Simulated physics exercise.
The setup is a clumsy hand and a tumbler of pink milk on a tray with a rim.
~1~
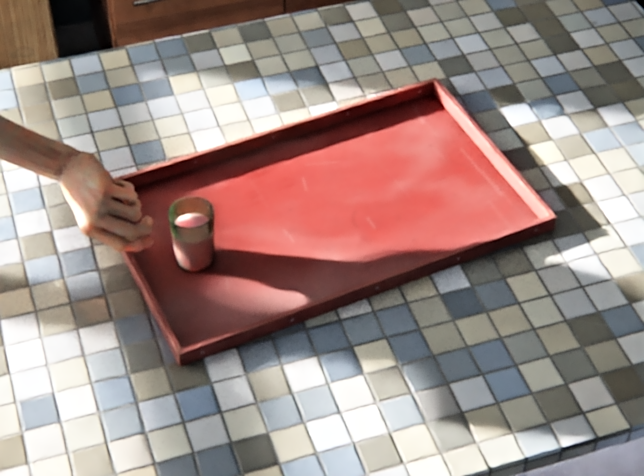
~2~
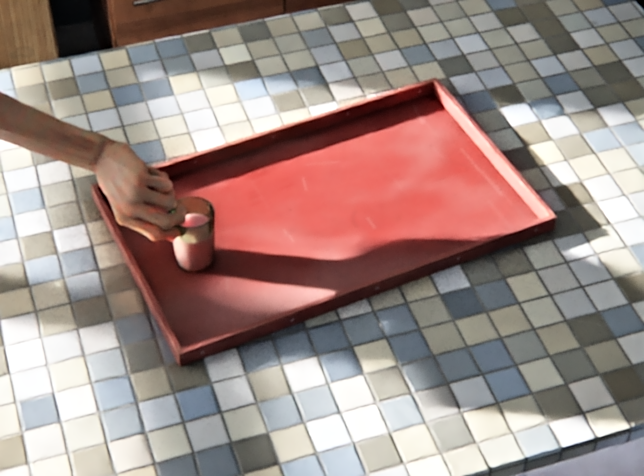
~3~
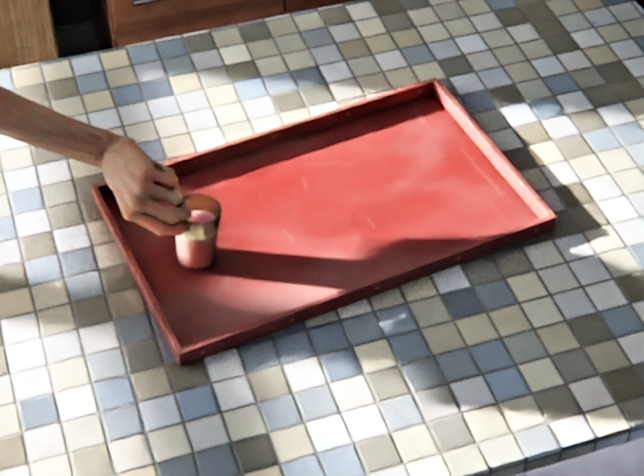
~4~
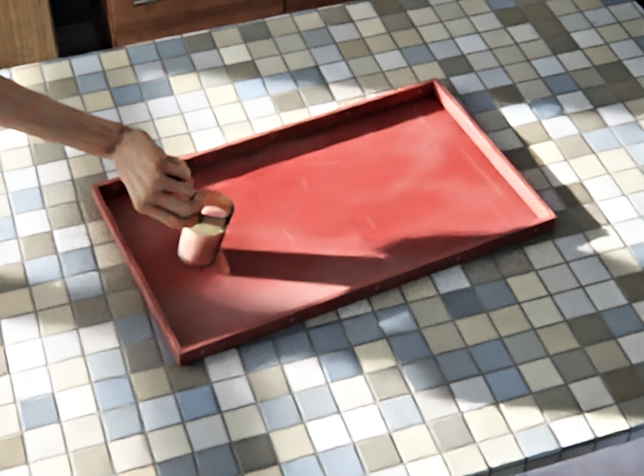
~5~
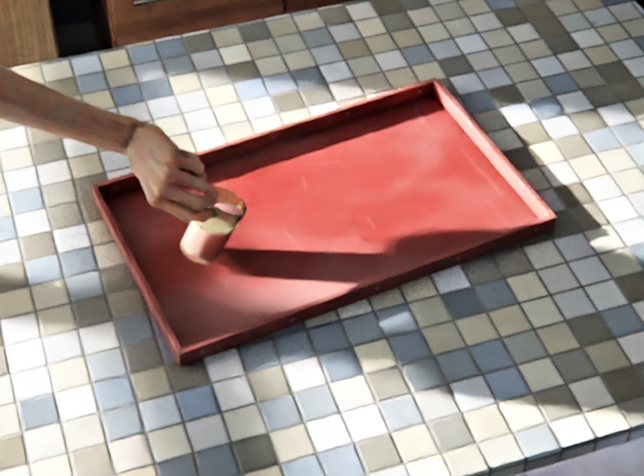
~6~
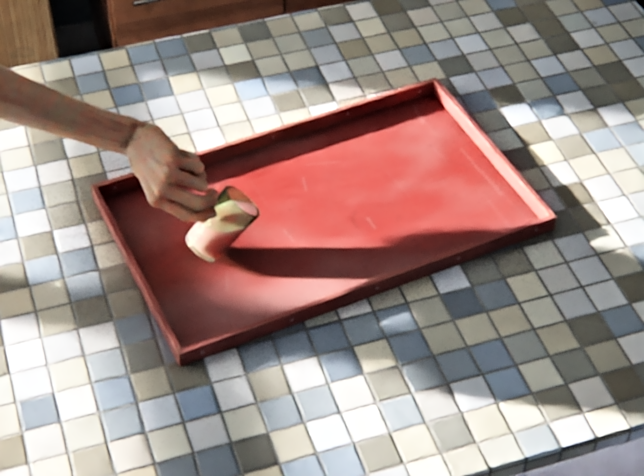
A bare hand and forearm reach in from the left over a tiled countertop of blue, cream, white and brown squares, seen from above at an angle by a still camera. A rimmed red tray lies across the middle, with a small tumbler of pink milk standing near its left end. The hand moves right to the tumbler and pushes it, and the tumbler shifts slightly and leans increasingly rightward.
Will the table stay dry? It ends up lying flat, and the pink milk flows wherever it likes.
I think it will be confined to the tray.
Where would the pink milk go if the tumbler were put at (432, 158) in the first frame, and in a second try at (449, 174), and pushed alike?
One: It escapes from the tray. Two: It wets the top as well.
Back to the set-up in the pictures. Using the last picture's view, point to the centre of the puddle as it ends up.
In the last view, its middle sits roughly at (414, 186).
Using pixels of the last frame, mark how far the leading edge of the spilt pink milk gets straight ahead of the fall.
About (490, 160).
Soon after, the tumbler lies in the tray; the puddle covers about as much as a plate; all of it is inside the rim.
Later, the puddle covers about as much as a tray; all of it is inside the rim.
In the end, the puddle covers about as much as a tray; all of it is inside the rim.
